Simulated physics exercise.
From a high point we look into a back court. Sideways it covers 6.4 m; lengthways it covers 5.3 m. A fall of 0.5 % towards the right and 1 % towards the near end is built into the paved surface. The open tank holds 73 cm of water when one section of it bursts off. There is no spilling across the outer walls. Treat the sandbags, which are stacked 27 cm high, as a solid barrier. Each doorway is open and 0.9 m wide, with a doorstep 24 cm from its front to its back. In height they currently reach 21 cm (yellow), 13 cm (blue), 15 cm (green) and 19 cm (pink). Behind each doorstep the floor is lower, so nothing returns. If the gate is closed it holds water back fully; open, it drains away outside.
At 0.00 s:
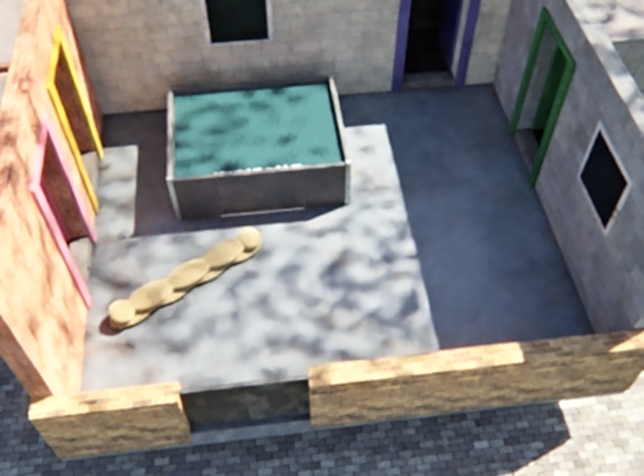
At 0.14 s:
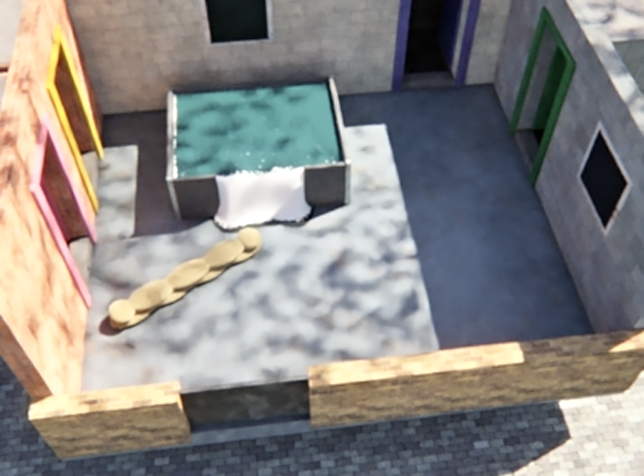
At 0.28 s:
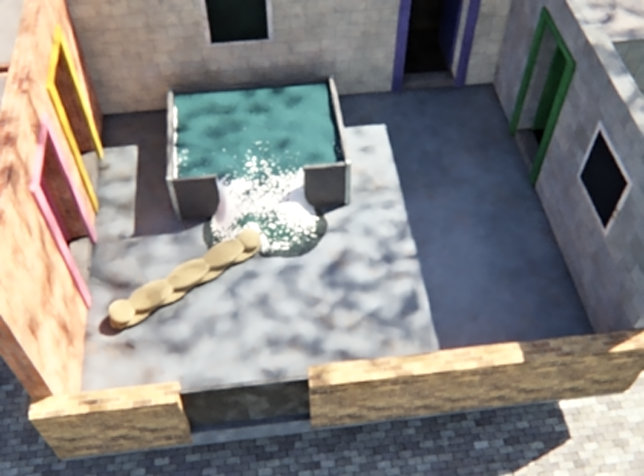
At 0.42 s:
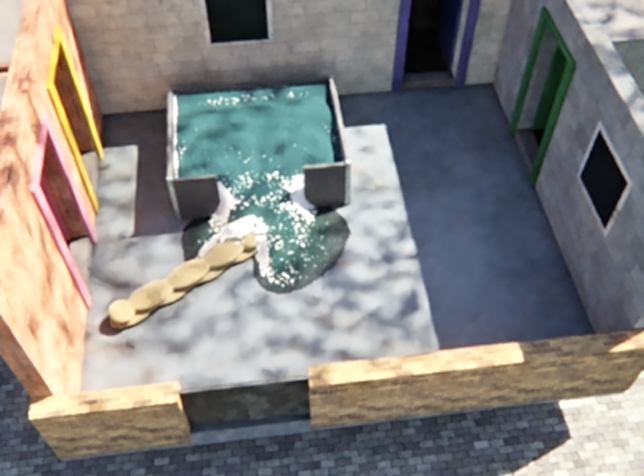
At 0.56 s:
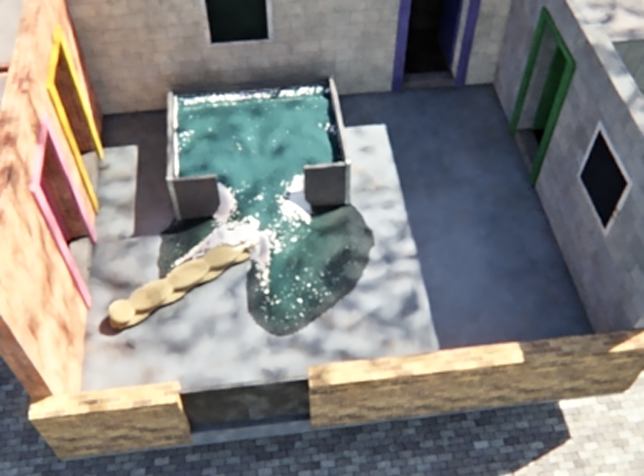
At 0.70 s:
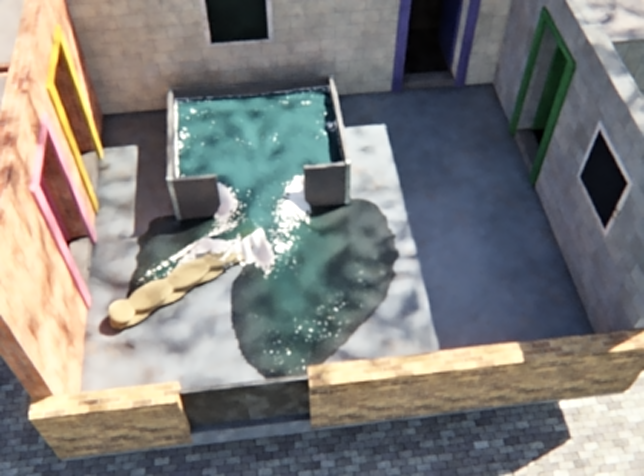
Water bursts from the front of an open tank and spreads around sandbags across the courtyard.
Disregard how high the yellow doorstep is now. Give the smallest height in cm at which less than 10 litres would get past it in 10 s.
Close to 4.5 cm is just enough.
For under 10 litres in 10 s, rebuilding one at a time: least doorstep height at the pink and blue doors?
About 24 cm at pink and about 10.5 cm at blue.
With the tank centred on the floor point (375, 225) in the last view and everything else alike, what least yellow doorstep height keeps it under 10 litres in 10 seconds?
At least roughly 9.5 cm high.
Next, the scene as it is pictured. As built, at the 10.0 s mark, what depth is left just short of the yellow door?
6.5 cm.
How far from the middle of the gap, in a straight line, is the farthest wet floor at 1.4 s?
Around 3.6 m out.
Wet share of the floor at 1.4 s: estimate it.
40 %.
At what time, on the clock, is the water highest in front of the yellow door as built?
Around 9.5 s, give or take.
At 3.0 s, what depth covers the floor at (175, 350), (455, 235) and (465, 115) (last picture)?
Respectively 9 cm, 1 cm and 0 cm.
After 1.4 s water covers 40 % of the floor, deepest (44 cm) near (237, 239); it has not reached the yellow door.
After 3.0 s water covers 60 % of the floor, deepest (36 cm) near (601, 366); 6 cm at the yellow door, 0 litres in over its 21 cm doorstep.
After 10.0 s water covers 95 % of the floor, deepest (16 cm) near (422, 297); 6 cm at the yellow door, 0 litres in over its 21 cm doorstep.
At the yellow door as built, the water arrived by 1.8 s and peaked near 7 cm at 9.6 s.
Run again over the same 10 s with other heights there, 14 litres in over 4 cm, 7 litres over 5 cm. The limit of 10 litres is kept from about 4.5 cm up.
